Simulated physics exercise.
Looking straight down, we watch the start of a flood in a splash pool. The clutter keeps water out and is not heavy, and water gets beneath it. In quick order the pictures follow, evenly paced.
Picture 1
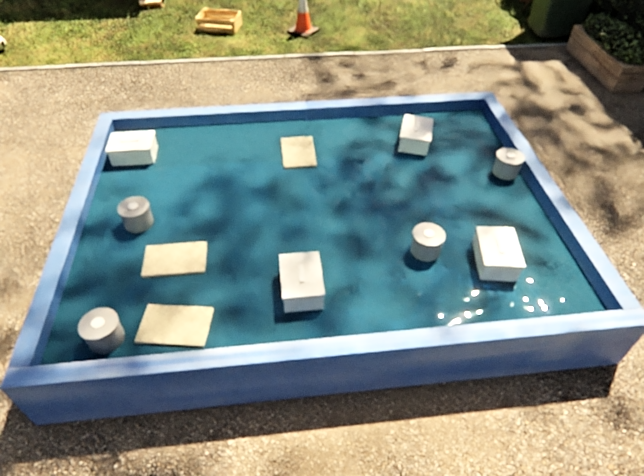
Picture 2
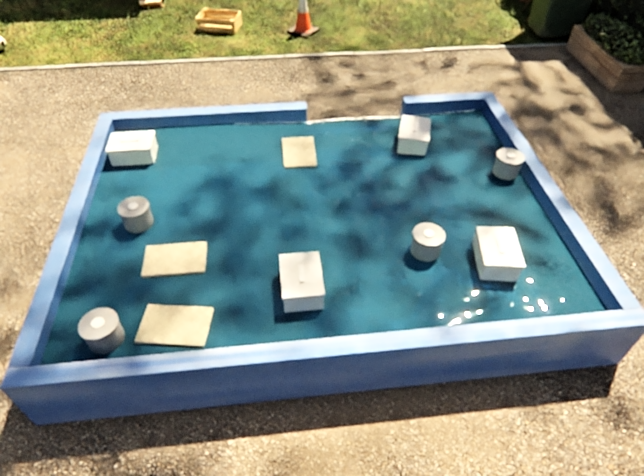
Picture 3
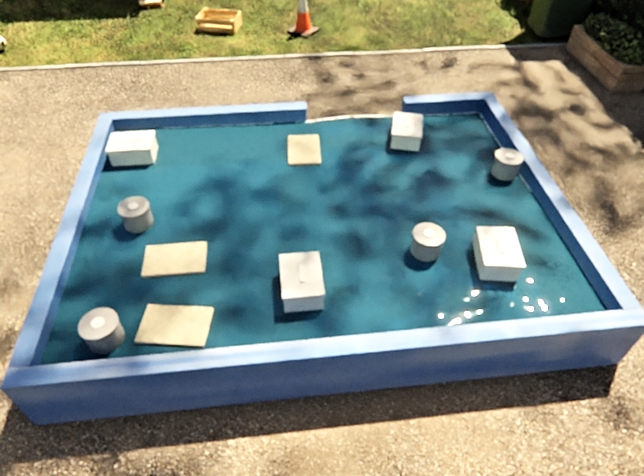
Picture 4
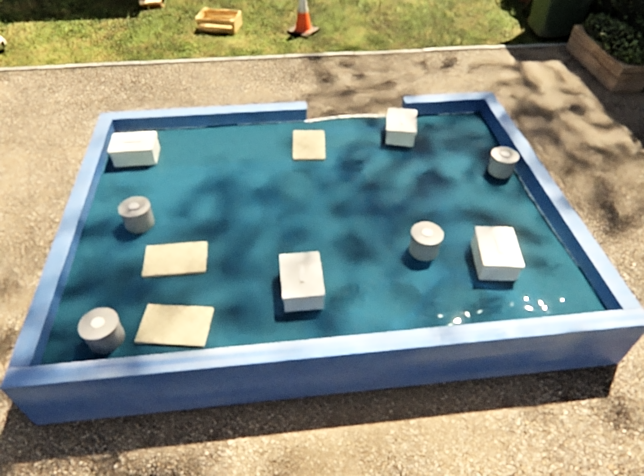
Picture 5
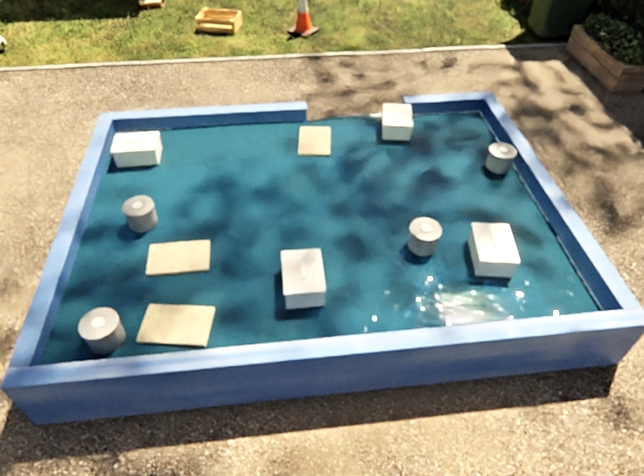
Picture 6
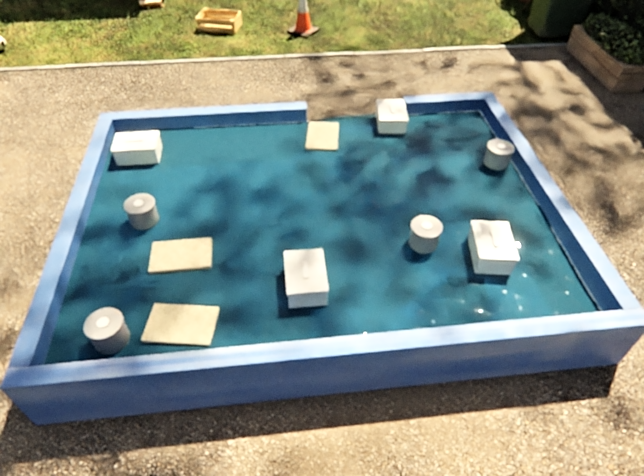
In the video, white boxes, grey cylinders and flat tan pieces float in a blue-walled pool; a gap appears in the far wall, then the objects nearest it drift slowly towards it, while others shift only slightly.
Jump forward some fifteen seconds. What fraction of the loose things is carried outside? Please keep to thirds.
Keeping to thirds, less than one third.
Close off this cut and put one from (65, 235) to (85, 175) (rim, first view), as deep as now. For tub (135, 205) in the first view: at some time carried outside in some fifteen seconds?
That object: Carried off.
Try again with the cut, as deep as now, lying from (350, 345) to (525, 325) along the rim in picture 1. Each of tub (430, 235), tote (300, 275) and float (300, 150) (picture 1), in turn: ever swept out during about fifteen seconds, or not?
The three read escape, escape and no escape, in that order.
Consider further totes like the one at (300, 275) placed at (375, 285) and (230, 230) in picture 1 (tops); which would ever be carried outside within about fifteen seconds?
Going one by one, I'd say it doesn't leave and then it doesn't leave.
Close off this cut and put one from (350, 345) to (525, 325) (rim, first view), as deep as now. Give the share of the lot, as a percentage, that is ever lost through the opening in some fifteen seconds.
Result: Roughly 20 per cent.
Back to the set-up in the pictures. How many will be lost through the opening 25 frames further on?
My count is 2.
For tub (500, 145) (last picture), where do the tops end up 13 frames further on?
It should be around (476, 135).
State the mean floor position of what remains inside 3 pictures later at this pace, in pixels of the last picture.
Average floor point: Approx. (286, 268).
A moment on, 2 of 11 are out; 9 afloat.
Next, 2 of 11 are out; 9 afloat.
Later, 2 of 11 are out; 9 afloat.
In the end, 2 of 11 are out; 9 afloat.
